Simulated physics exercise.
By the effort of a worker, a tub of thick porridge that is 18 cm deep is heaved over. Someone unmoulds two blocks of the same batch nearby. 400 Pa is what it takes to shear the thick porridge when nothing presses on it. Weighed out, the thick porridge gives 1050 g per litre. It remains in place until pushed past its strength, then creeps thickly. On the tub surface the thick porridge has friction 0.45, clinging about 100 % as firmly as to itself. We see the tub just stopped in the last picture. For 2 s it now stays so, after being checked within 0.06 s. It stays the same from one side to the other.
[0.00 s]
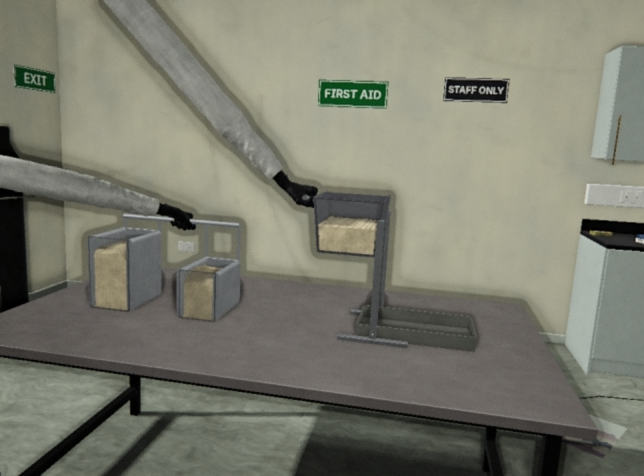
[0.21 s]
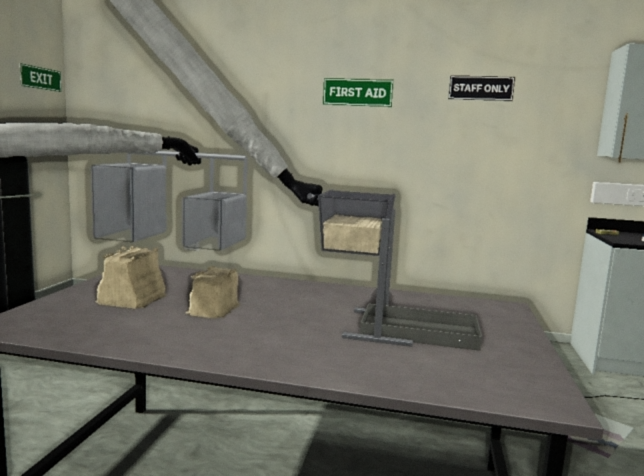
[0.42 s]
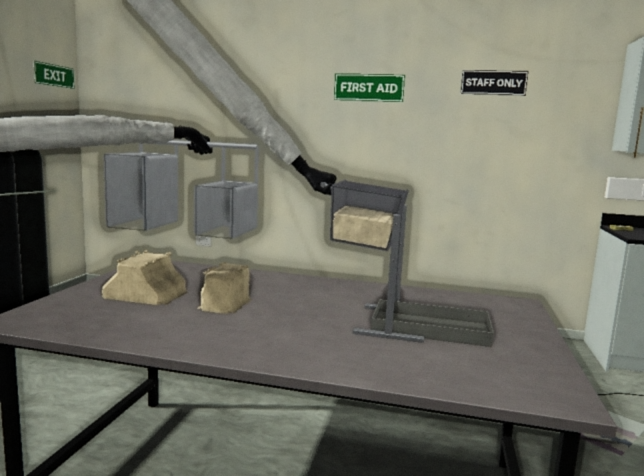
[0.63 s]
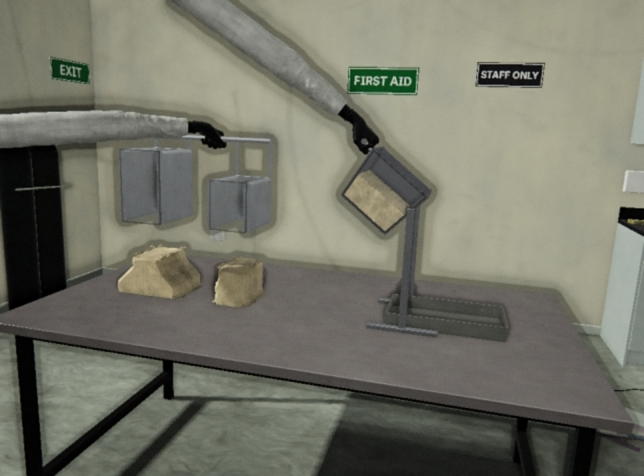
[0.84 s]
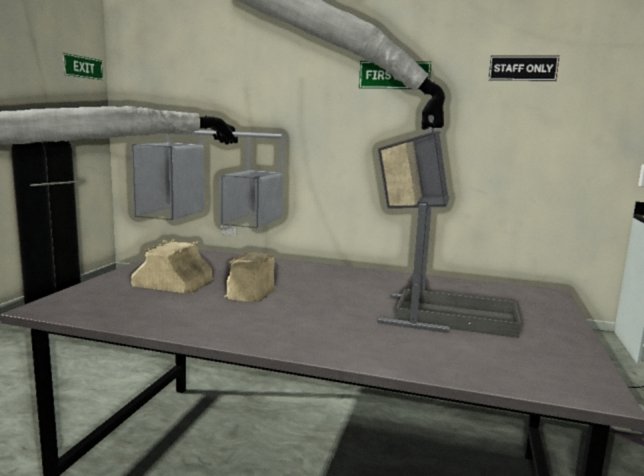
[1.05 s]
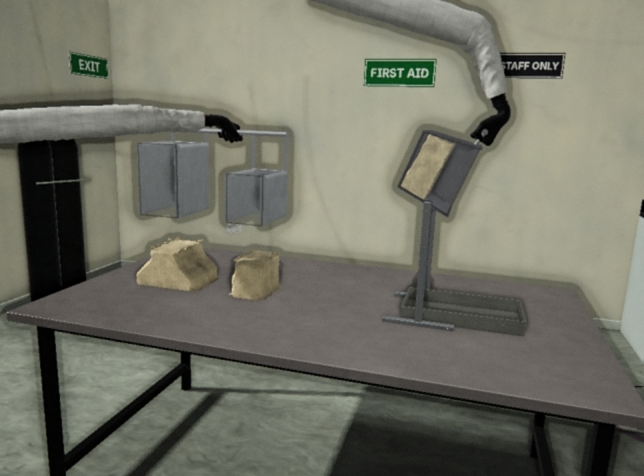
A gloved hand lifts two moulds off tan blocks, then another tilts a filled tub rightward.
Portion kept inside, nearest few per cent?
Near 0 %.
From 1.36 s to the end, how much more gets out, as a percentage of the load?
Around 45 % of the whole load.
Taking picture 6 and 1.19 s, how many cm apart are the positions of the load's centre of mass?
It has moved close to 7 cm.
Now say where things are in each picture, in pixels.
The first picture shows handle-side rim at (316, 197), tilt 0 degrees; top of the thick porridge at (368, 229); blocks stand 23 cm, 15 cm (left to right).
The second picture shows handle-side rim at (321, 196), tilt 0 degrees; top of the thick porridge at (373, 227); blocks stand 19 cm, 14 cm (left to right).
The third picture shows handle-side rim at (335, 186), tilt 5 degrees; top of the thick porridge at (336, 214); blocks stand 15 cm, 14 cm (left to right).
The fourth picture shows handle-side rim at (375, 150), tilt 38 degrees; top of the thick porridge at (360, 176); blocks stand 15 cm, 14 cm (left to right).
The fifth picture shows handle-side rim at (435, 134), tilt 77 degrees; top of the thick porridge at (406, 144); blocks stand 15 cm, 14 cm (left to right).
The sixth picture shows handle-side rim at (480, 150), tilt 111 degrees; top of the thick porridge at (431, 136); blocks stand 15 cm, 14 cm (left to right).
After 1.19 s, the tub is at 111 degrees and holds 99 %.
After 1.36 s, the tub is at 111 degrees and holds 43 %.
After 1.53 s, the tub is at 111 degrees and holds 26 %.
After 1.70 s, the tub is at 111 degrees and holds 0 %.
After 3.05 s, at the end, the tub is at 111 degrees and holds 0 %.
